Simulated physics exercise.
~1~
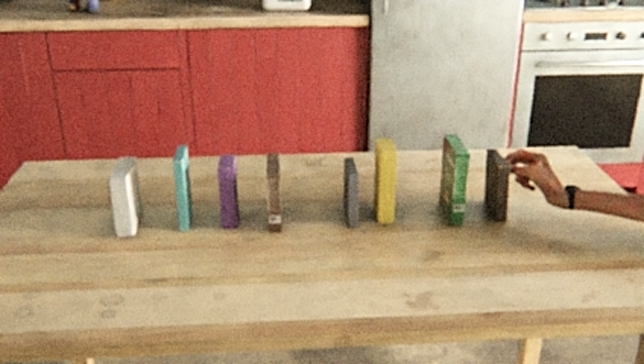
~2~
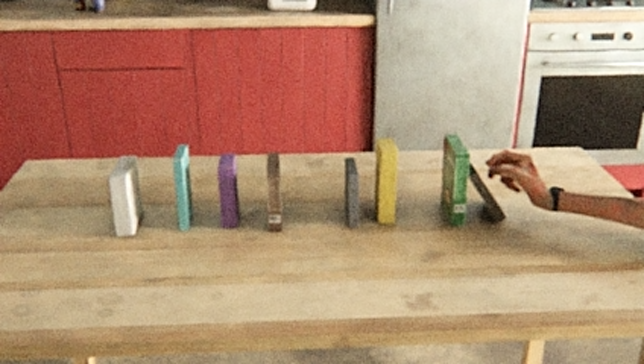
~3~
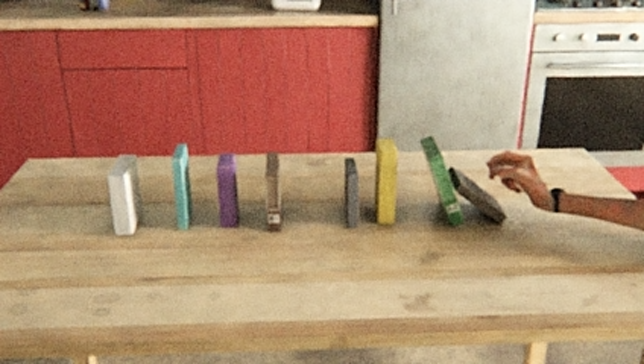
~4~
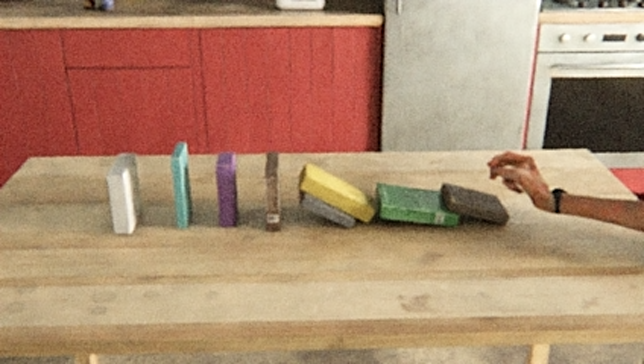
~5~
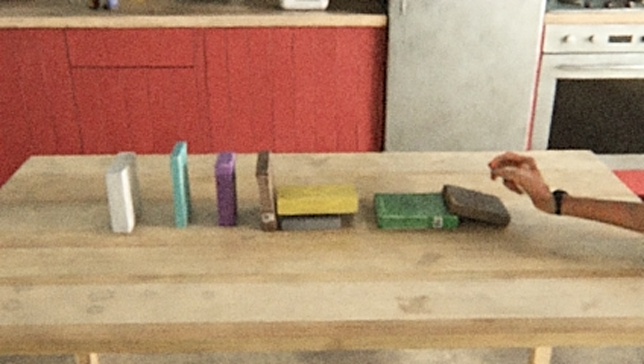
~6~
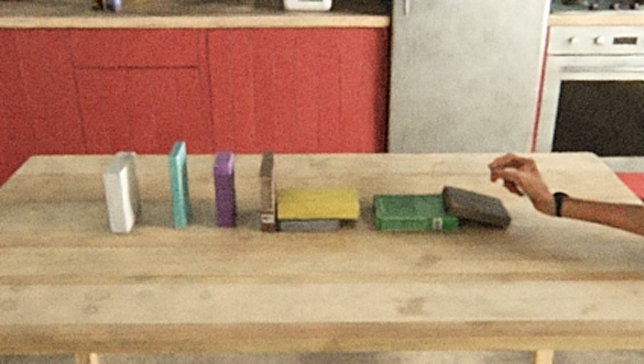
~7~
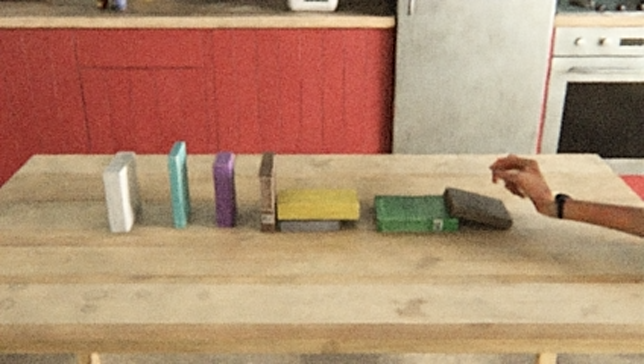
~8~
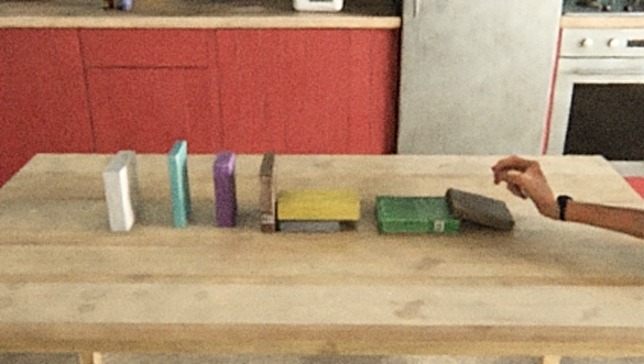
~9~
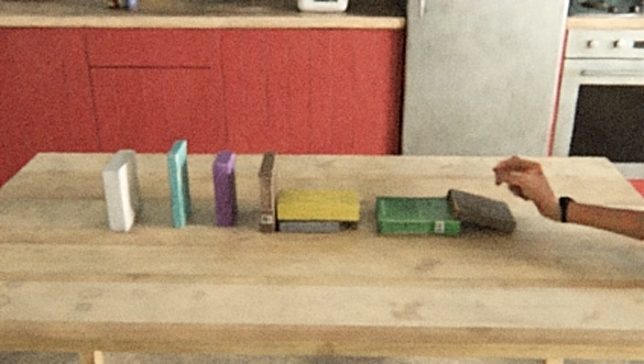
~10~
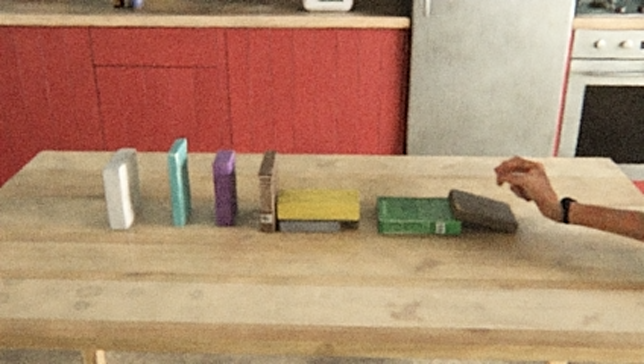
A hand tips the black block, toppling three more leftward, while the brown packet stays upright.
